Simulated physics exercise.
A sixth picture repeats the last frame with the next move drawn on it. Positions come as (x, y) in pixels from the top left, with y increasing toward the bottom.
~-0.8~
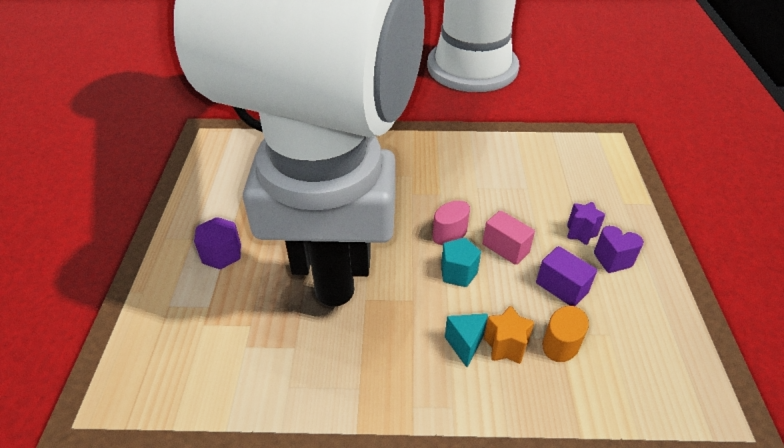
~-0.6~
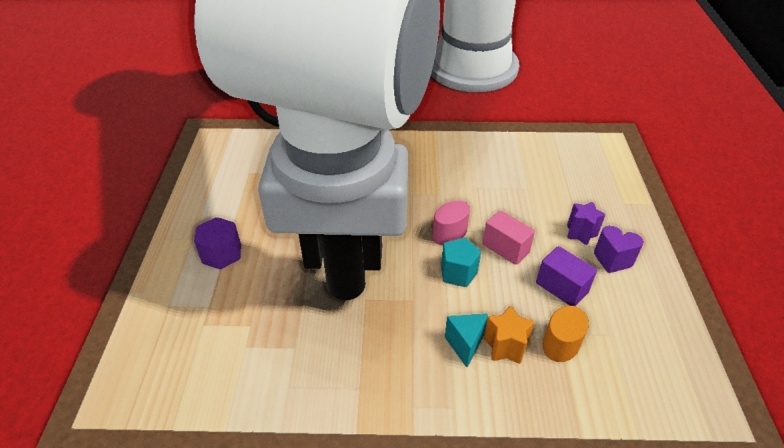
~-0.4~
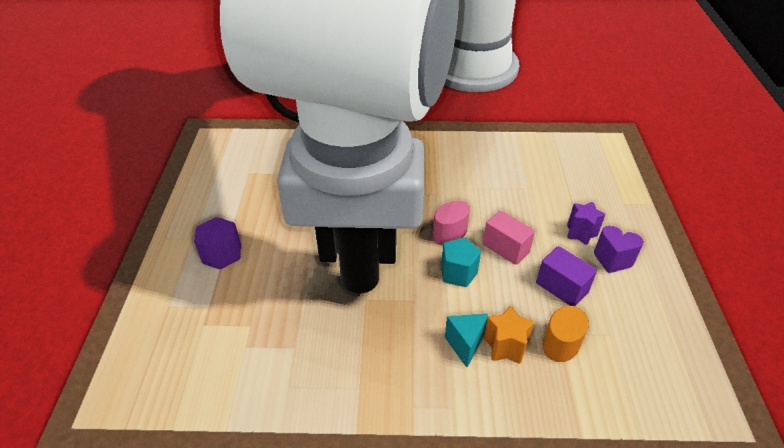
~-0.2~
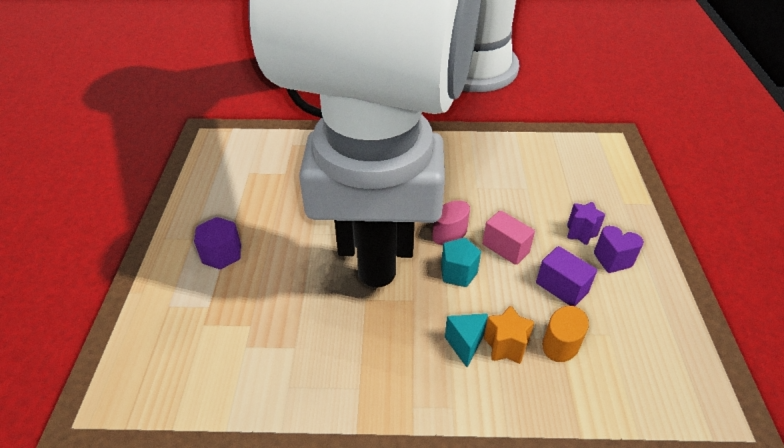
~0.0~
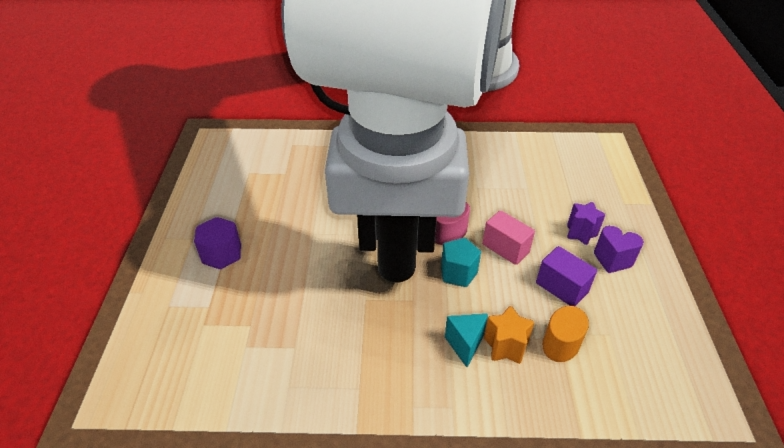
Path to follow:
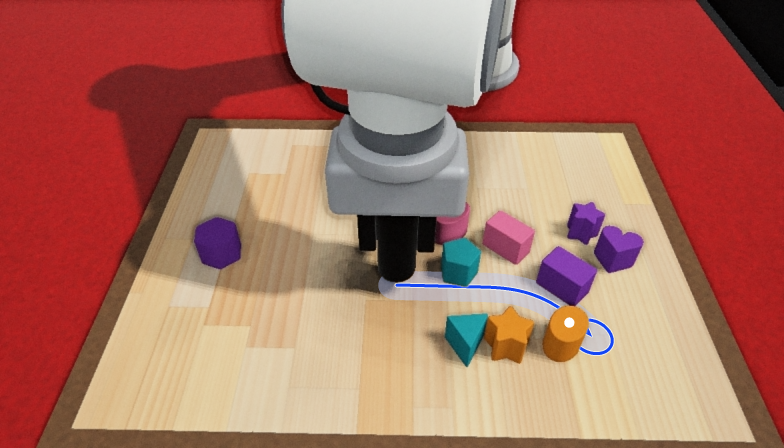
The video shows a robot arm with a dark rod moving steadily rightward and slightly up over a wooden board, nearing a group of pink, turquoise, orange and purple blocks, while every block stays still.
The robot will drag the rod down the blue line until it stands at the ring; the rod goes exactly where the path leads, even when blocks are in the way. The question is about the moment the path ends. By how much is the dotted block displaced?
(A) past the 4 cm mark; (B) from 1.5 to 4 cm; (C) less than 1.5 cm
The correct letter is B.
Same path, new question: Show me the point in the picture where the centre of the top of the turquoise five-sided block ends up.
If I read the scene right, the answer is (496, 239).
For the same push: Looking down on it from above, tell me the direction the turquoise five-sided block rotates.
It is turned anticlockwise.
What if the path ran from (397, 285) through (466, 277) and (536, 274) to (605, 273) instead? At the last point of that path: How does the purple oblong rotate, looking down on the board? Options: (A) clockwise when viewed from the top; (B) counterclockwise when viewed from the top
I choose A.
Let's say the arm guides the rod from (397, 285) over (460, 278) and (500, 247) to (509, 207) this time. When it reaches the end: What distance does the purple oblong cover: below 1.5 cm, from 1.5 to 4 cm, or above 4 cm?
Under 1.5 cm.
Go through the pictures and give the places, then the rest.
Lower end of the rod at (335, 293), tops of blocks, turquoise five-sided block at (461, 251), pink oblong at (511, 226), orange elliptical block at (569, 323), purple oblong at (570, 265), in the first picture.
Rod at (347, 287), blocks as before, in the second picture.
Rod at (360, 280), blocks as before, in the third picture.
Rod at (377, 274), blocks as before, in the fourth picture.
Rod at (397, 270), turquoise five-sided block at (461, 251), pink oblong at (511, 226), orange elliptical block at (569, 323), purple oblong at (570, 265), in the fifth picture.
The drawn path runs from (397, 285) by way of (465, 287) and (533, 295) to (592, 336); the dot is on the orange elliptical block.
What follows on the original path. One third of the way, rod at (469, 271); turquoise five-sided block at (487, 243), turned 60° anticlockwise.
Two thirds of the way, rod at (539, 280); turquoise five-sided block at (496, 239), turned 80° anticlockwise; pink oblong at (514, 223); purple oblong at (573, 264).
At the end, rod at (598, 321); turquoise five-sided block at (496, 239), turned 80° anticlockwise; pink oblong at (514, 223); orange elliptical block at (579, 340), turned 60° clockwise; purple oblong at (580, 262).
